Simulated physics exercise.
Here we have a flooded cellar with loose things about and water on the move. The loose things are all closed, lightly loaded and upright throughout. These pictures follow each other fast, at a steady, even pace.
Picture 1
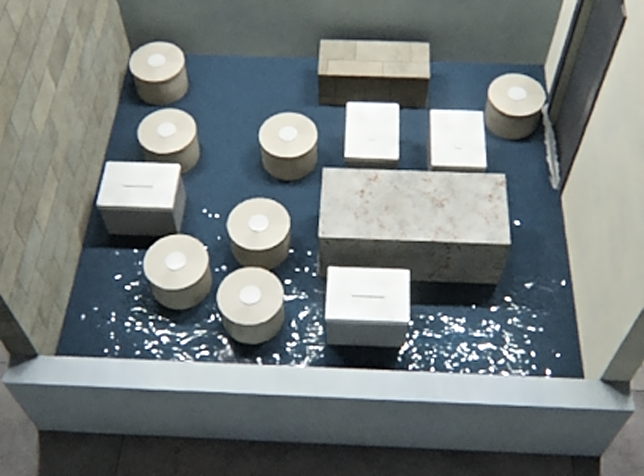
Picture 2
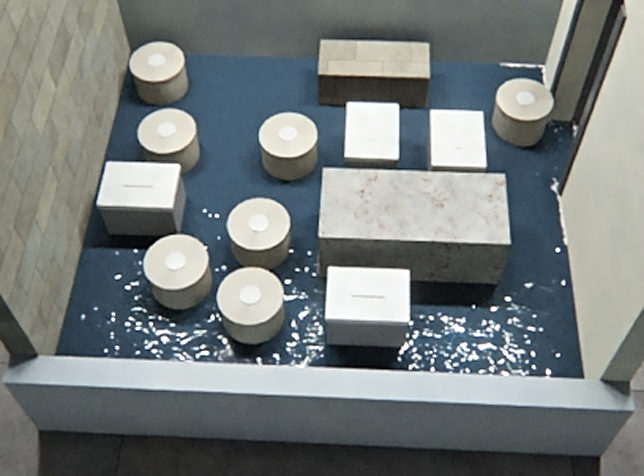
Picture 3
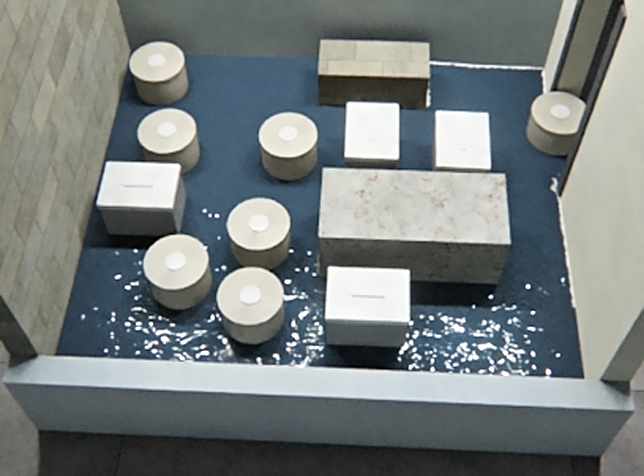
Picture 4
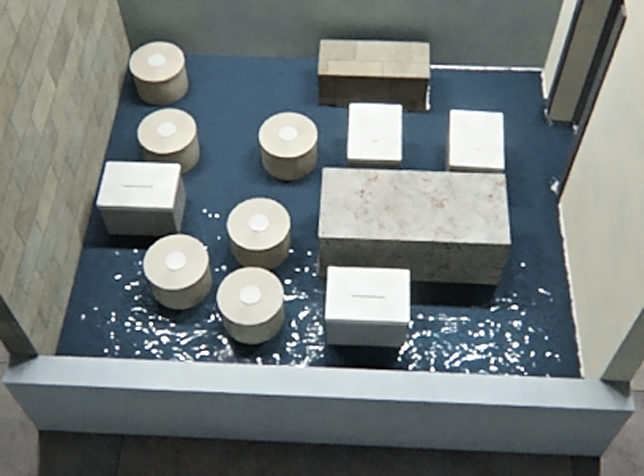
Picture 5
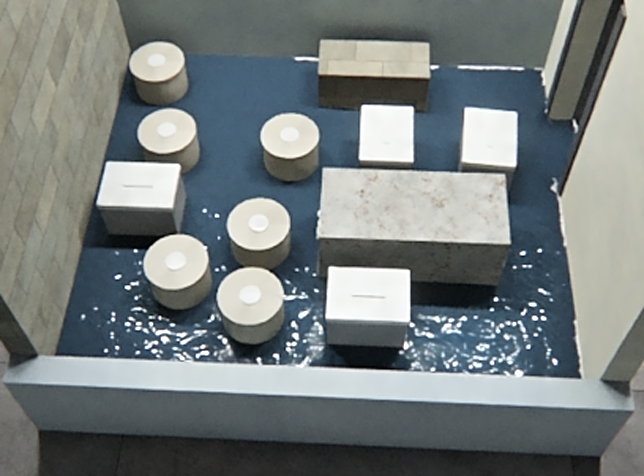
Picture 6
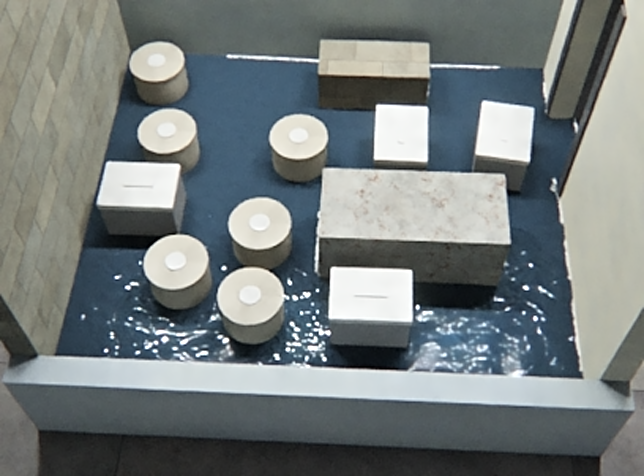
A round drum at the back right of a flooded room slid right and out of view behind the wall, then two white boxes drifted right, the nearer-to-wall one first, while most other things stayed put.
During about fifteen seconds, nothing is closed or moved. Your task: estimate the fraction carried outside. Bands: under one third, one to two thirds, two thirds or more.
A third to two thirds.
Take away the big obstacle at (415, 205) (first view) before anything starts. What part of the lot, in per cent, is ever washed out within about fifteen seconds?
Roughly 40 in a hundred.
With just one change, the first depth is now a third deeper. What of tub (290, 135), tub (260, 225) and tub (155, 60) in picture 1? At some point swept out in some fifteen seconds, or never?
Outcomes, first to last: Departed, departed, kept back.
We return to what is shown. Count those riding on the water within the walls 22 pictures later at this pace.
I get 7.
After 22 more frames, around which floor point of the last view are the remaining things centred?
Near (303, 210).
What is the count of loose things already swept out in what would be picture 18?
3.
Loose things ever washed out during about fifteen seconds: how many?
My count comes to 5.
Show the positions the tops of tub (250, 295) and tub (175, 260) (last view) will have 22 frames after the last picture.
Near (289, 271) and (229, 228).
A moment on, 1 of 11 are out; 10 afloat.
Next, 3 of 11 are out; 8 afloat.
Later, 4 of 11 are out; 7 afloat.
In the end, 5 of 11 are out; 6 afloat.
